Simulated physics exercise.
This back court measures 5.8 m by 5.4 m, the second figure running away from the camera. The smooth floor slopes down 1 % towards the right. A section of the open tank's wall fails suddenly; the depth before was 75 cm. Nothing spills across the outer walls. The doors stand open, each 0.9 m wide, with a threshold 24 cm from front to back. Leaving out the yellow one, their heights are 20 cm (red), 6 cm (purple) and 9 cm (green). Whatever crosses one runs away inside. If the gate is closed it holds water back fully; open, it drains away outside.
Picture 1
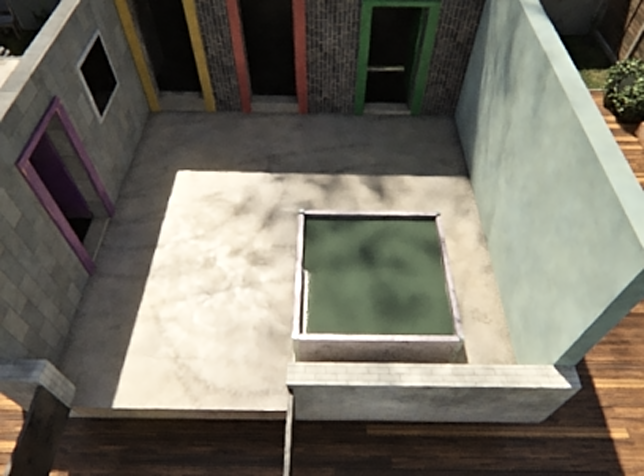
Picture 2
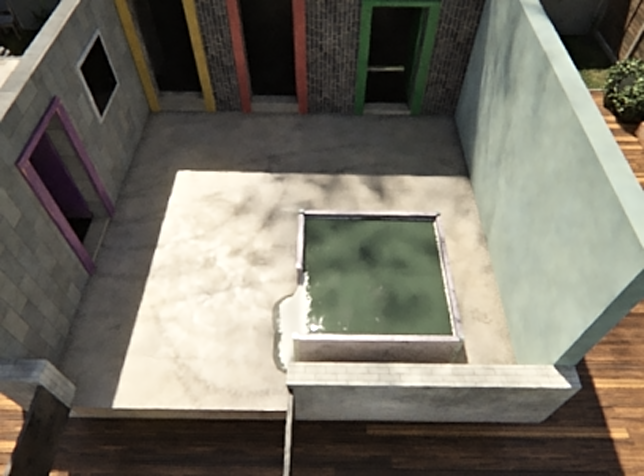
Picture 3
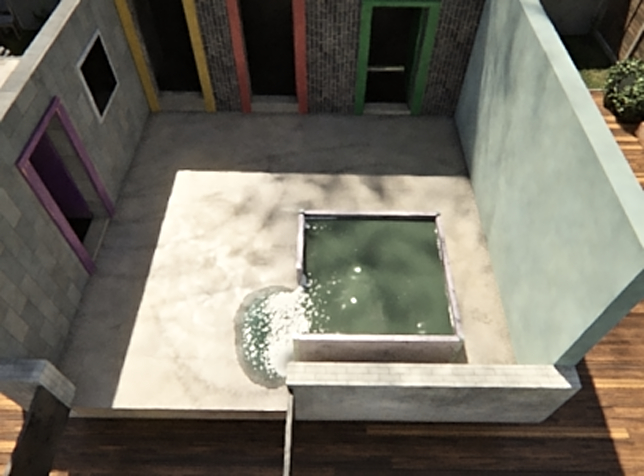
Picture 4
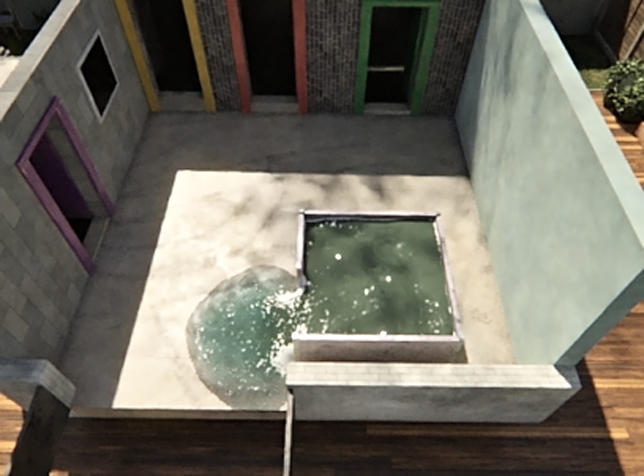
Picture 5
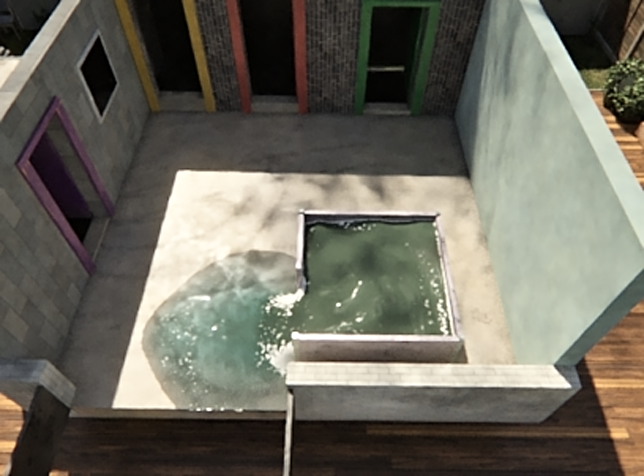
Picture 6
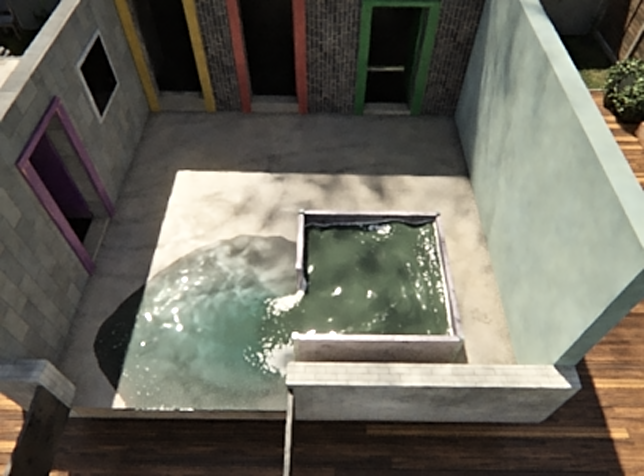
In this clip, still green water sits in a square open tank in a walled court with coloured doorways, then pours through a gap in the tank's left side and spreads leftward across the pale floor in a widening, foaming pool.
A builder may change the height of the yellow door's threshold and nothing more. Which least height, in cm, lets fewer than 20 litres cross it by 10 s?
Close to 11.5 cm is just enough.
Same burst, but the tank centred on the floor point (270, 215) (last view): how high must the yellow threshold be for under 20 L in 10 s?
Some 13.5 cm.
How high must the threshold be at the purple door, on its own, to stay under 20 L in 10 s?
About 13.0 cm at purple.
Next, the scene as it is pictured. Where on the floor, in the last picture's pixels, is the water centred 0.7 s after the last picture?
Around (311, 312).
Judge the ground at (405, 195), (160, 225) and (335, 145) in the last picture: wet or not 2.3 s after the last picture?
In that order: Dry, flooded, dry.
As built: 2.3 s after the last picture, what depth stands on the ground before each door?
In cm: Red 0, yellow 2, purple 13, green 0.
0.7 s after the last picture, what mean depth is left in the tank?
Roughly 50 cm on average.
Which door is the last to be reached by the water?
It is the green one.
Then, 0.7 s after the last picture water covers 25 % of the floor, deepest (38 cm) near (290, 336); it has not reached the yellow door.
Then, 2.3 s after the last picture water covers 35 % of the floor, deepest (24 cm) near (290, 336); it has not reached the yellow door.
Then, 9.3 s after the last picture water covers 85 % of the floor, deepest (10 cm) near (459, 140); 5 cm at the yellow door, 0 litres in over its 26 cm threshold.
At the yellow door as built, the water peaked near 17 cm, 2.9 s after the last picture.
With a threshold of 10 cm, 35 litres would have come in within the 10 s; with 14 cm, 6 litres. So under 20 litres takes about 11.5 cm.
